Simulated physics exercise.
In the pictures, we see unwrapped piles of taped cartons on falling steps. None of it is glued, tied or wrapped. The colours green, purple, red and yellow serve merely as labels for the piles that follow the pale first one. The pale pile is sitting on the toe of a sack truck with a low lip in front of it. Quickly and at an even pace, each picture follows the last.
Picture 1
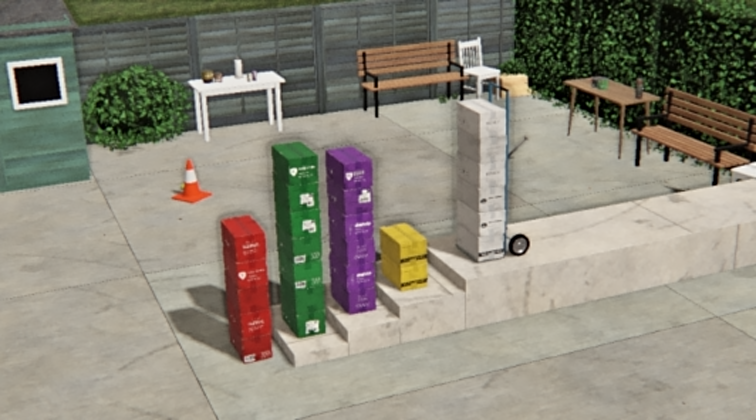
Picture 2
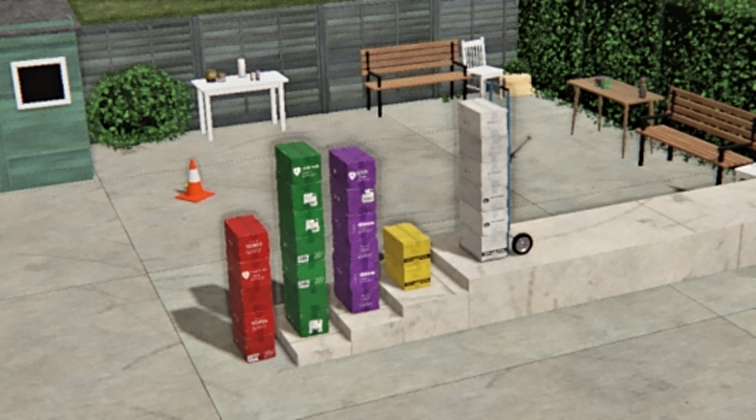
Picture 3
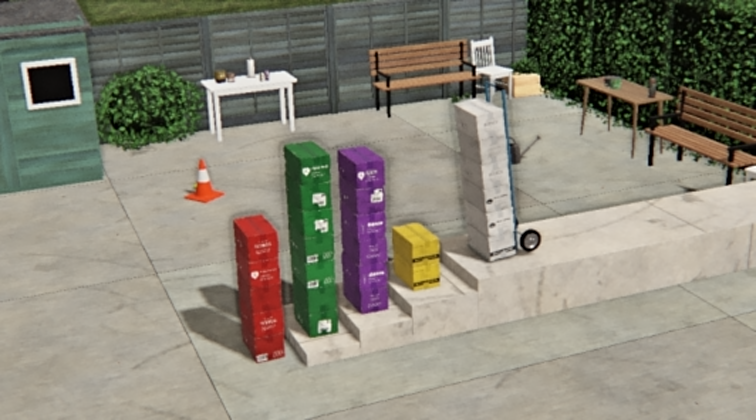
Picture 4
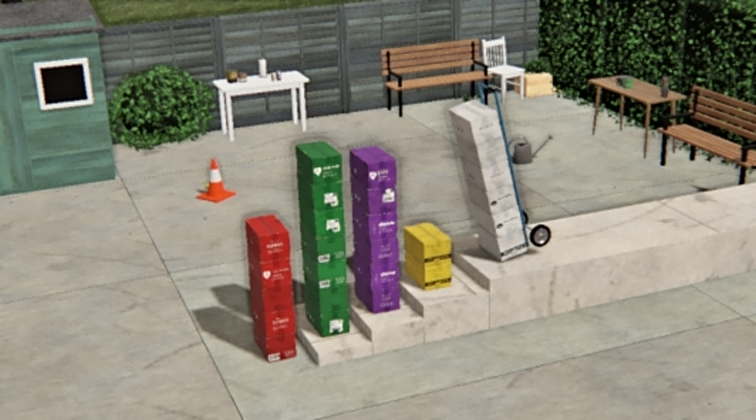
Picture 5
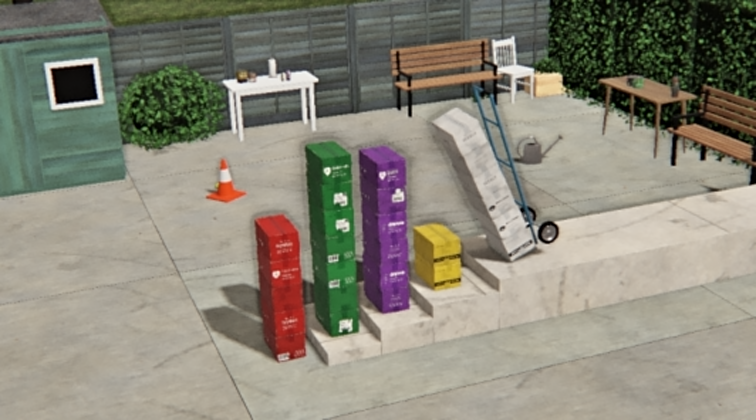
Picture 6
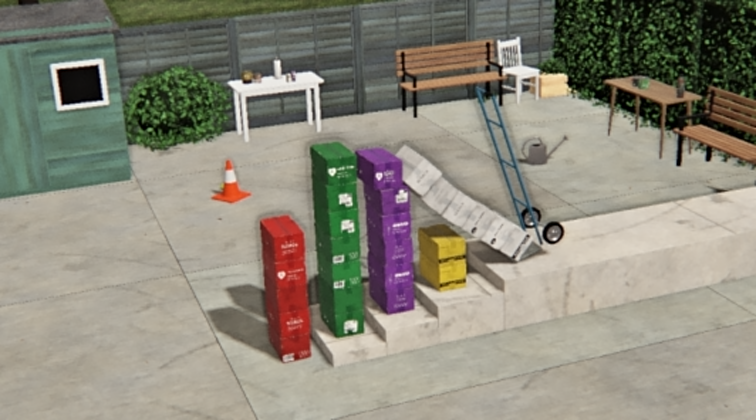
Pale stack of cartons on a sack truck leaning left over a low yellow pile, then purple cartons shifting beside it.
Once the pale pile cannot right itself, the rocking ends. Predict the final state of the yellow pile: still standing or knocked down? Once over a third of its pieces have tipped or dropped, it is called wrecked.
Still standing.
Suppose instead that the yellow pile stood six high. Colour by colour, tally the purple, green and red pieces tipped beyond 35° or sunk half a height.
Tally - purple 5, green 6, red 4.
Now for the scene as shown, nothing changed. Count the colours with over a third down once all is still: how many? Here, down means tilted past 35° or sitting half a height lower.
3.
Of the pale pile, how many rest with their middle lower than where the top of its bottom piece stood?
I make it 3 all told.
Shortly afterwards, 6 of the pale pile down; none of the 2 yellow cartons down (0 of 20 in all colours); top yellow carton unmoved; top purple carton tilted a little.
Next, 6 of the pale pile down; none of the 2 yellow cartons down (1 of 20 in all colours); top yellow carton unmoved; top purple carton tilted well over, half its height lower.
Some moments later, 6 of the pale pile down; none of the 2 yellow cartons down (15 of 20 in all colours); top yellow carton unmoved; top red carton tilted steeply, some two heights lower.
Afterwards, 6 of the pale pile down; none of the 2 yellow cartons down (15 of 20 in all colours); top yellow carton unmoved; top red carton on its side.
In the end, 6 of the pale pile down; none of the 2 yellow cartons down (15 of 20 in all colours); top yellow carton unmoved; top green carton on its side. From the last view, middles, top yellow carton near (443, 245), top green carton near (99, 375).
